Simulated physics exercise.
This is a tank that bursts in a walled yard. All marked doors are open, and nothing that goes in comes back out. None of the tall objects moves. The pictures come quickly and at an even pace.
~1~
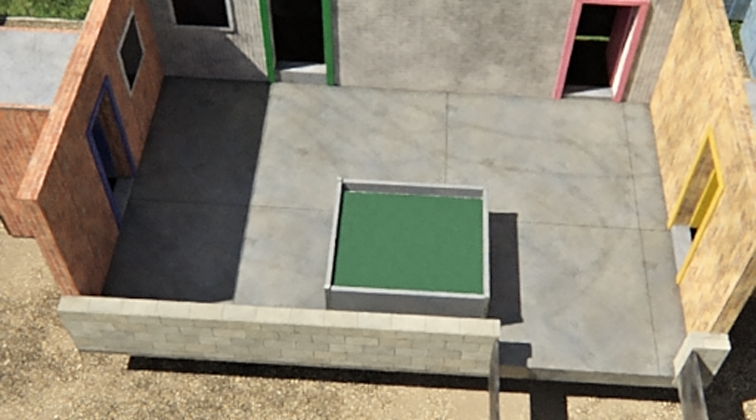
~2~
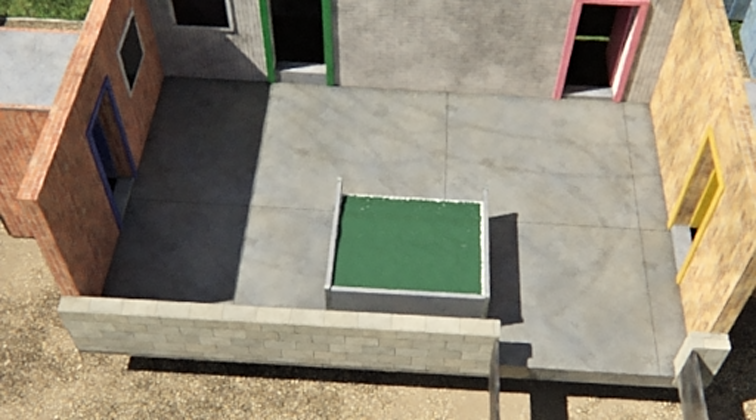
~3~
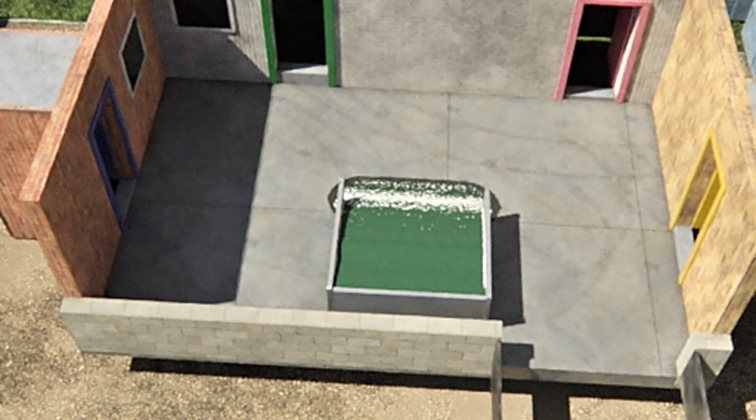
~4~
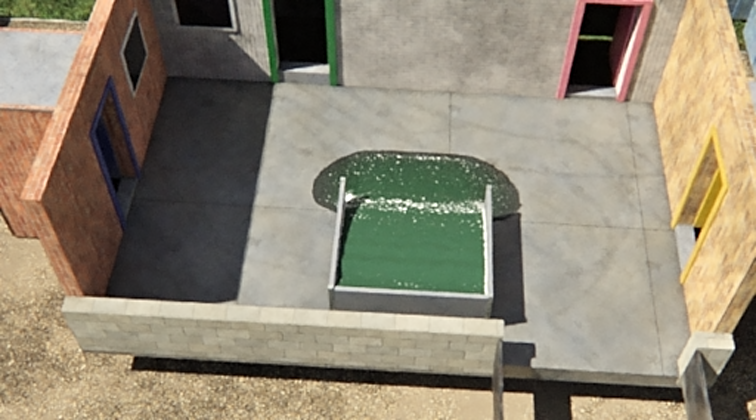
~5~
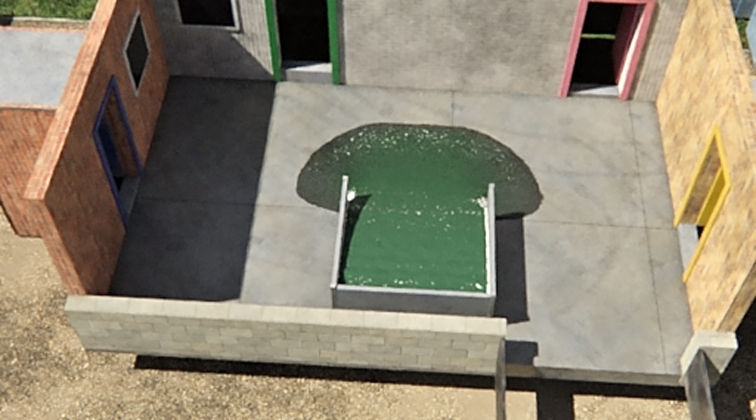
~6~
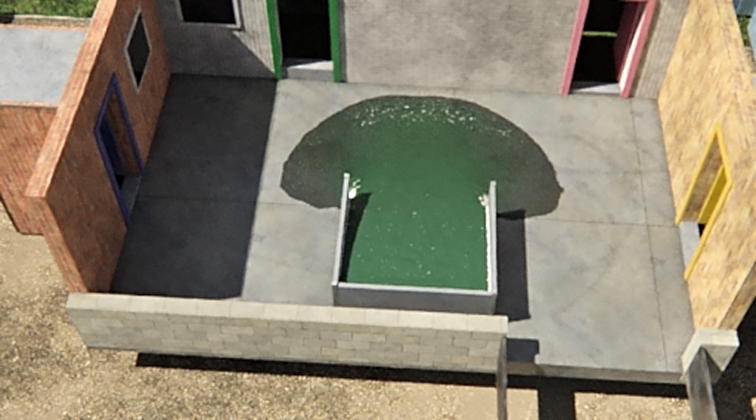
The clip shows a walled yard with a low tank of green water, whose far side opens, letting the water pour out and spread across the grey floor in a widening rounded pool toward the back wall.
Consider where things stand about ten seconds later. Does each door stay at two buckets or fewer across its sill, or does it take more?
As I see it, the green door lets in little enough there; the blue door lets in little enough there; the pink door lets too much in there; the yellow door lets in little enough there.
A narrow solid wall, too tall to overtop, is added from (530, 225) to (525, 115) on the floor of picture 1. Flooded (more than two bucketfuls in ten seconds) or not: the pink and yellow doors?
Reading: Pink door gets too little; yellow door gets too little.
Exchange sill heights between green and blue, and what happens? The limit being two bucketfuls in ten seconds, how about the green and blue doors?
Result - green door ends up above, blue door ends up below.
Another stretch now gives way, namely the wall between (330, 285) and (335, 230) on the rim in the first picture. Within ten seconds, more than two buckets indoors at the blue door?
Result for blue: It tops the limit.
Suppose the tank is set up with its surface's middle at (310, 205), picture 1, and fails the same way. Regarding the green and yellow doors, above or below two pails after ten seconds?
Lab note - green door crosses the line; yellow door doesn't reach it.
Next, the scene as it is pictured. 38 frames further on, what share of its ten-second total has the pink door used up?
That share would be near 90 %.
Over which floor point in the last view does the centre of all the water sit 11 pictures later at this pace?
That comes out near (426, 168).
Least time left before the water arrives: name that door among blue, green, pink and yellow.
It's the green-painted one.
A moment on, water covers 35 % of the floor; the green door wet at the sill, nothing in, the blue door not reached, the pink door not reached, the yellow door not reached.
Next, water covers 40 % of the floor; the green door wet at the sill, nothing in, the blue door not reached, the pink door under two buckets in, the yellow door not reached.
Then, water covers 50 % of the floor; the green door wet at the sill, nothing in, the blue door wet at the sill, nothing in, the pink door under two buckets in, the yellow door wet at the sill, nothing in.
Later, water covers 90 % of the floor; the green door wet at the sill, nothing in, the blue door under two buckets in, the pink door over two buckets in, the yellow door wet at the sill, nothing in.
In the end, water covers 95 % of the floor; the green door wet at the sill, nothing in, the blue door under two buckets in, the pink door over two buckets in, the yellow door wet at the sill, nothing in.
